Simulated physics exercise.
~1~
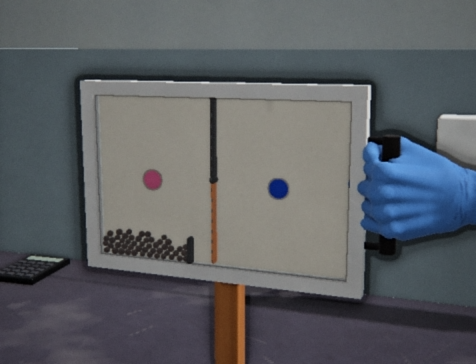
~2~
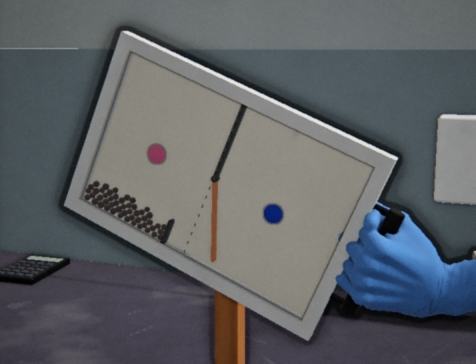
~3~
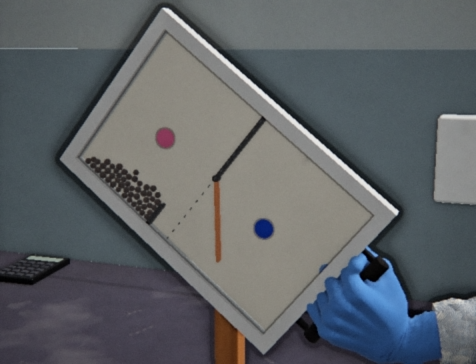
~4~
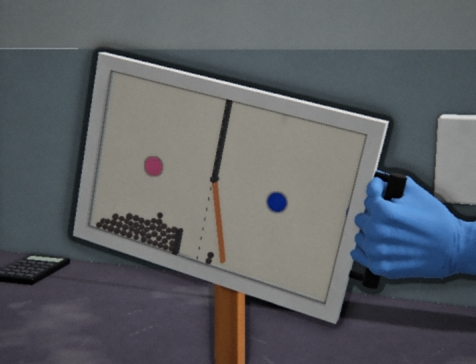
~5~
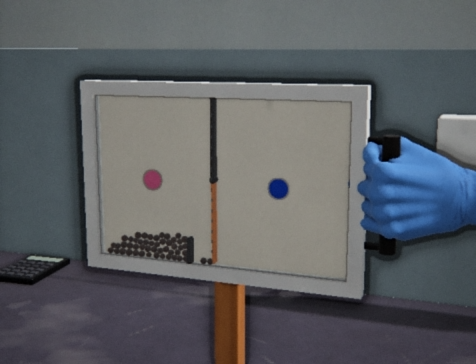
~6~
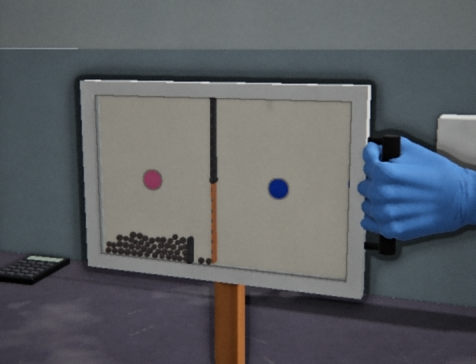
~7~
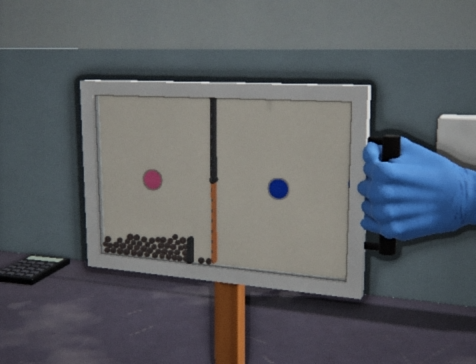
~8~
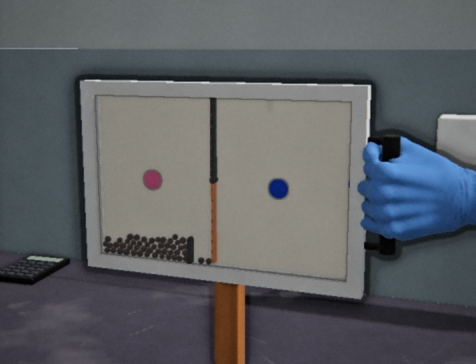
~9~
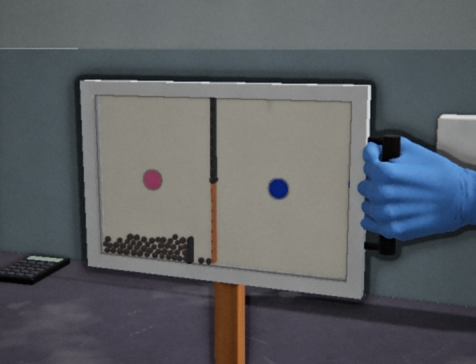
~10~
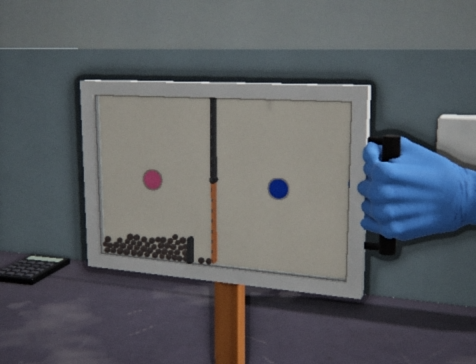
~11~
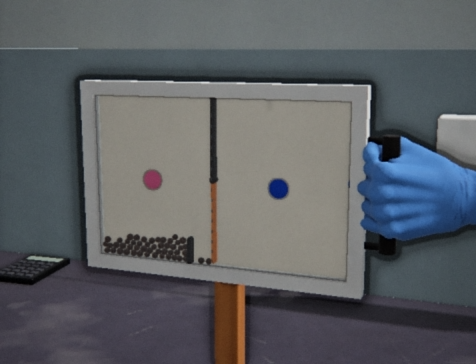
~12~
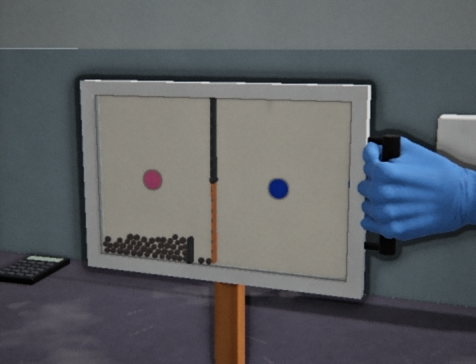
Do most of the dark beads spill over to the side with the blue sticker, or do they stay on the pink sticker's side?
They stay on the pink sticker's side. A few slip past the small ledge at the bottom but stop at the orange flap, and none reach the blue sticker's side.
Blue-gloved hand tilting a sorting box clockwise and back to level, dark beads staying on the side with the pink sticker.
